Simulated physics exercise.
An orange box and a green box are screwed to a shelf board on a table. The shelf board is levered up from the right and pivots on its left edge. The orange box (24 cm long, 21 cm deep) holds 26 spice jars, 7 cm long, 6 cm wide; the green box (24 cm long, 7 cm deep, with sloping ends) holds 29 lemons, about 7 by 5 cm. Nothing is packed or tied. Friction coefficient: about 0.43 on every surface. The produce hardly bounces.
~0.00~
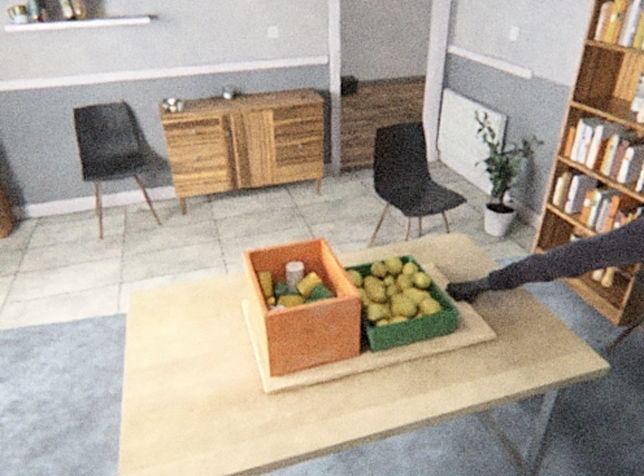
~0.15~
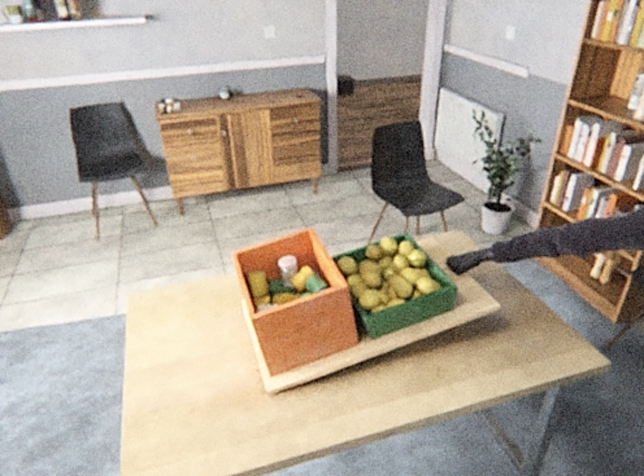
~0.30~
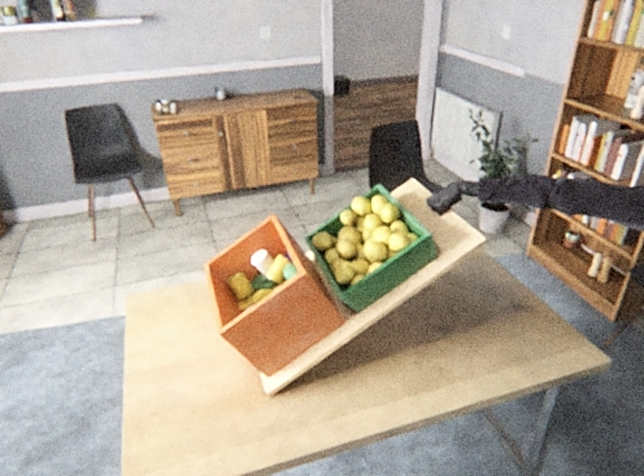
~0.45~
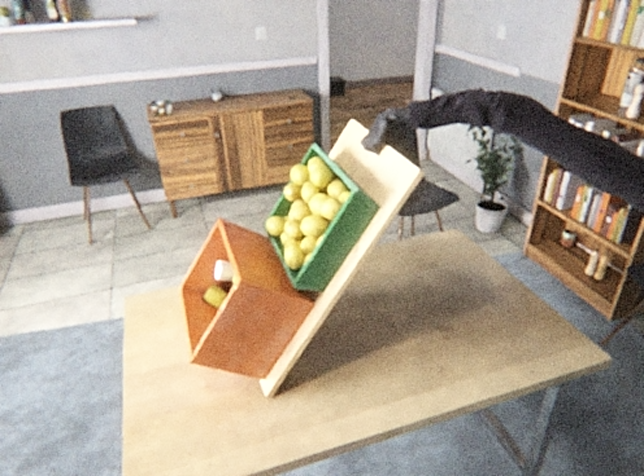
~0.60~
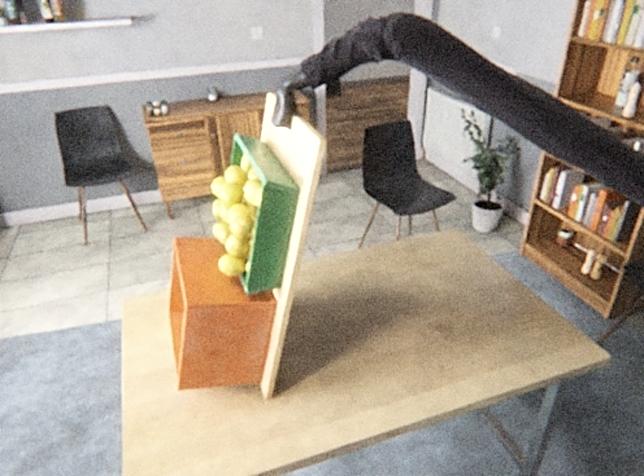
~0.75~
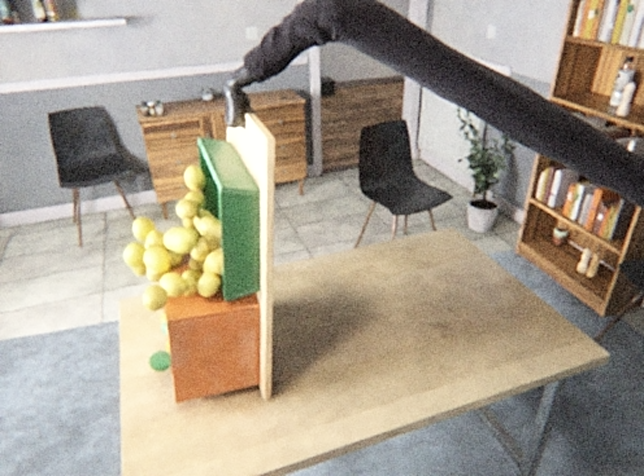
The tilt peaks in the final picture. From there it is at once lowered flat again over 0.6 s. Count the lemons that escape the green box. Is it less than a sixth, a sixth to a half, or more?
Upwards of half of the lemons leave the green box.
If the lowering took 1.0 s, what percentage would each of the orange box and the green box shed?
In that case orange box 30, green box 90 per cent.
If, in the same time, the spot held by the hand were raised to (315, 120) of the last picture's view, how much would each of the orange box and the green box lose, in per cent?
Then orange box 10, green box 50 per cent.
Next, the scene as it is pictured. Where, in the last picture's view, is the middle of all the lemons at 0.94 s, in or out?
Around (153, 261).
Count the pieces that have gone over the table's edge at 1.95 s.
Roughly 20.
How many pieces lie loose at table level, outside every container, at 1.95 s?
Roughly 8.
After 0.94 s, tilt 65°; orange box 21 in, 5 out and green box 6 in, 23 out.
After 1.18 s, tilt 17°; orange box 19 in, 7 out and green box 2 in, 27 out.
After 1.52 s, tilt 0°; orange box 19 in, 7 out and green box 2 in, 27 out.
When it is over (at 1.95 s), orange box 19 in, 7 out and green box 2 in, 27 out. Asked share, 27 of 29, 93 per cent.
